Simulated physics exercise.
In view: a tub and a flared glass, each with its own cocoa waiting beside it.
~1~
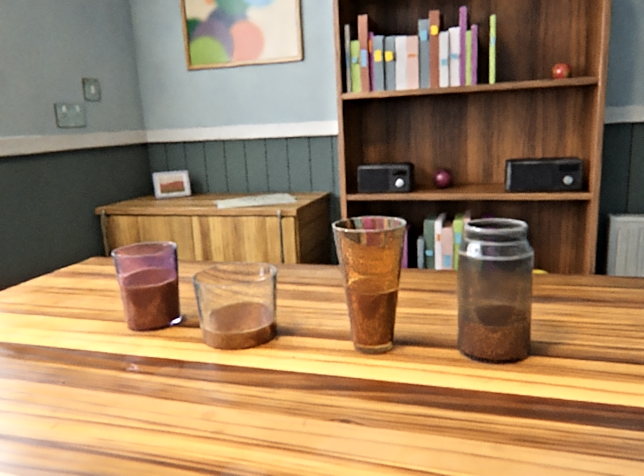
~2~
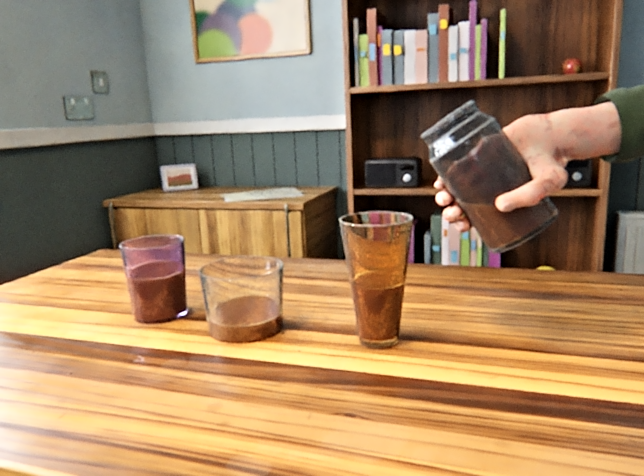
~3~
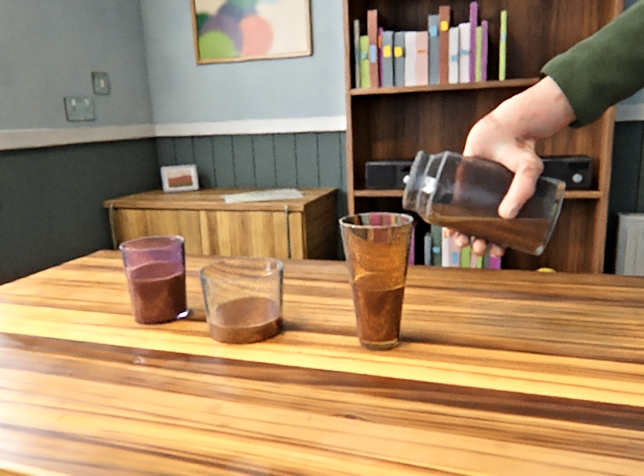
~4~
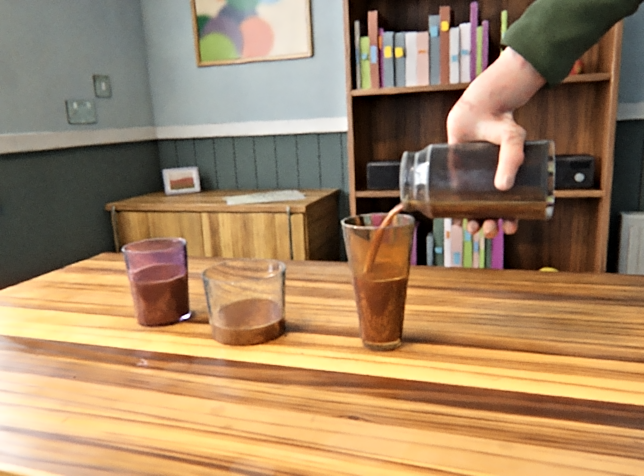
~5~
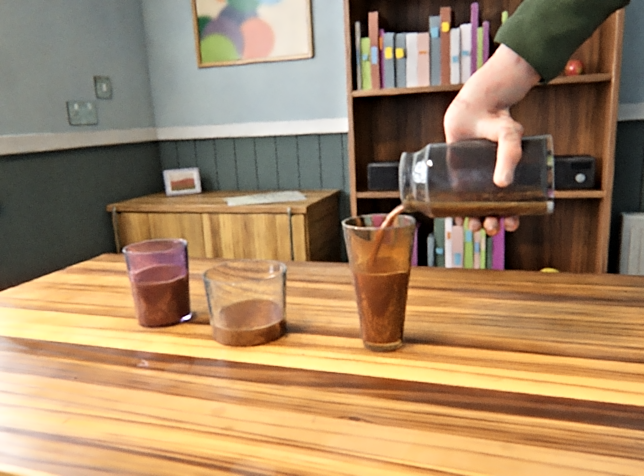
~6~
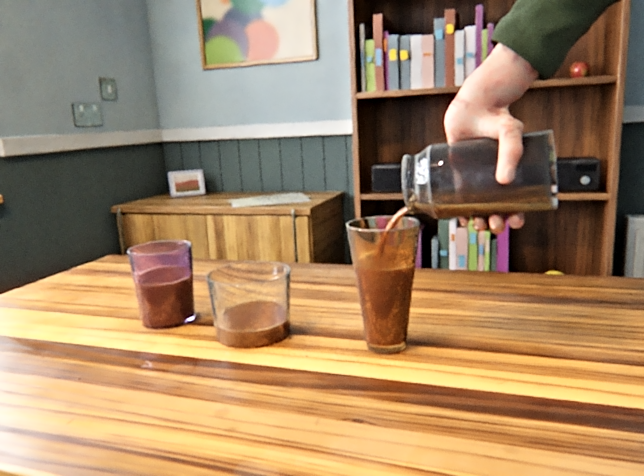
On a striped wooden table holding four vessels of cocoa, a hand in a green sleeve lifted the jar on the right, tilted it leftward, and poured cocoa into the tall flared glass, raising its level.
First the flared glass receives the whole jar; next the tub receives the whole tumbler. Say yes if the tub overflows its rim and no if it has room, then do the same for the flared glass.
Tub - no, flared glass - no.
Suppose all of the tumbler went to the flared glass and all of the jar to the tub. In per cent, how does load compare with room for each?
Load vs capacity: 90 % first, then 50 %.
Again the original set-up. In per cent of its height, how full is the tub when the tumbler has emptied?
It comes up to around 65 percent.
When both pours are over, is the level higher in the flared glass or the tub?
The higher surface is in the flared glass on the right.
Next, the flared glass is about three quarters full.
Finally, the tub is about two thirds full; the flared glass is about three quarters full.
